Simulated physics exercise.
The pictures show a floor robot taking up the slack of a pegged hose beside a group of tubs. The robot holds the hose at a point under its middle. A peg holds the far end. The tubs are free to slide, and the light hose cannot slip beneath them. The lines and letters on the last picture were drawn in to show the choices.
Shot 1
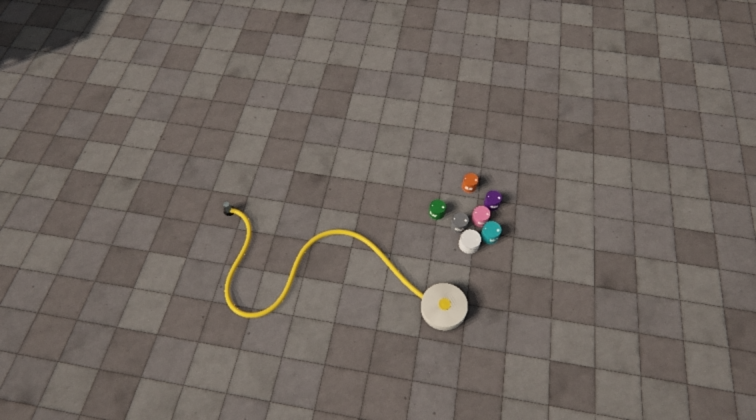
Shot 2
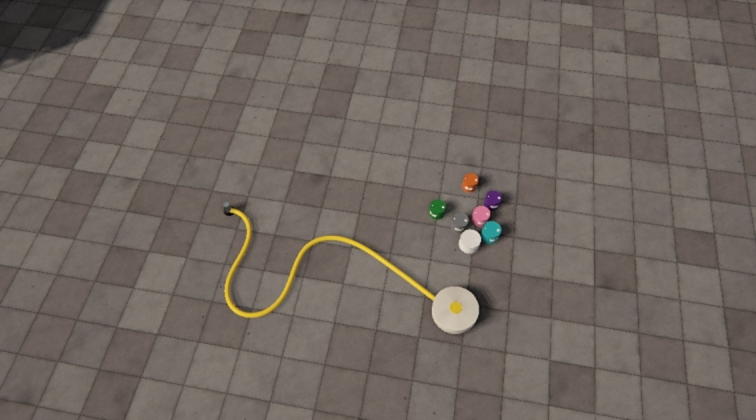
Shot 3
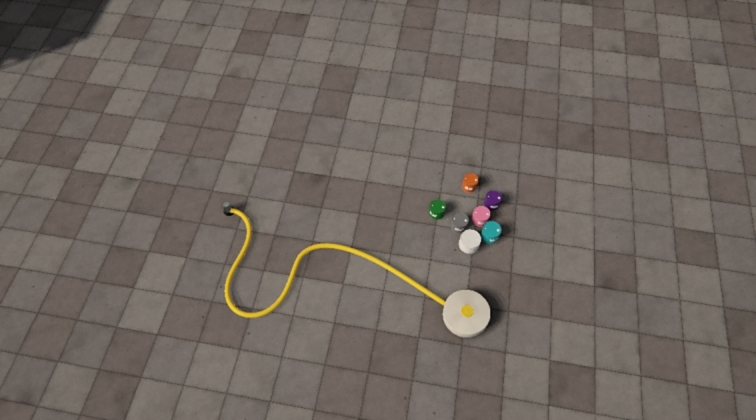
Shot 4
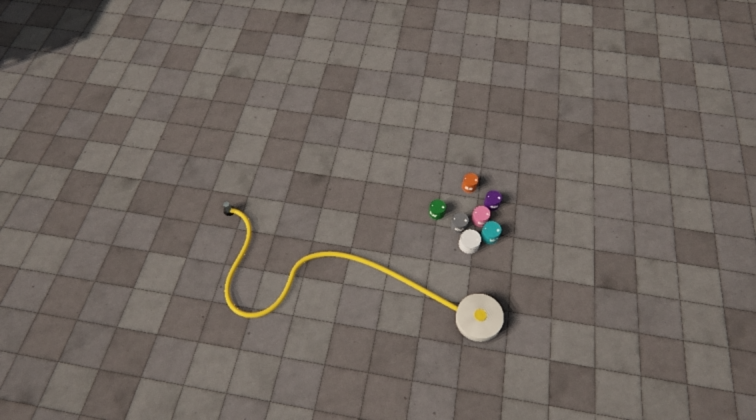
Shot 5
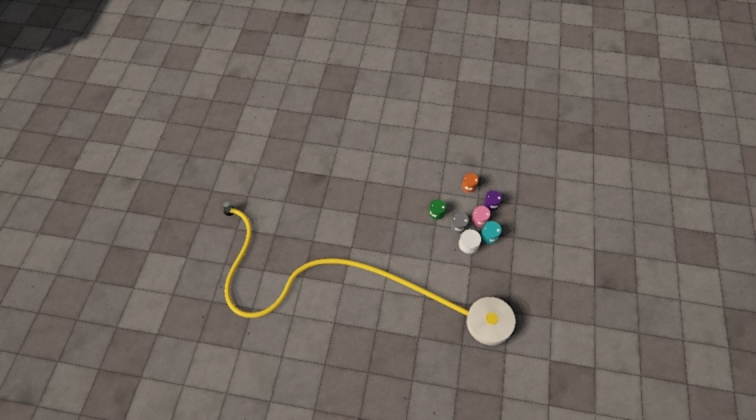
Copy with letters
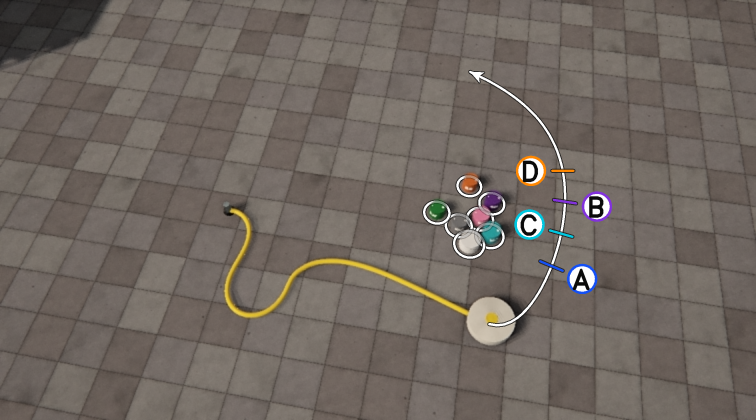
A round, pale robot holding a yellow hose slides a short way right and slightly down across the tiled floor, drawing the hose's near curve straighter while its far end stays pegged and the colourful tubs nearby remain still.
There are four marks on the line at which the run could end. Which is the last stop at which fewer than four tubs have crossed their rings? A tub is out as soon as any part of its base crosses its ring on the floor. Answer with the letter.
It should halt at D.
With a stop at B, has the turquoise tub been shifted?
By then, no.
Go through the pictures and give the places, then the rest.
In the first picture, grey tub (459, 223); turquoise tub (491, 233); purple tub (493, 201).
In the second picture, robot (455, 310); white tub (470, 242).
In the third picture, robot (466, 314); green tub (437, 210).
In the fourth picture, robot (479, 318); pink tub (481, 216).
In the fifth picture, robot (491, 321); turquoise tub (491, 233); purple tub (493, 201); white tub (470, 242).
On the marked copy, A at (552, 266); B at (565, 202); C at (561, 234); D at (563, 171); the route from (489, 324) via (564, 182) to (470, 72).
With D. Early on, robot (546, 281).
Further on, robot (565, 218).
At the end, robot (565, 167); none over the rings.
As for the rest, A is within the limit but short; B is within the limit but short; C is within the limit but short.
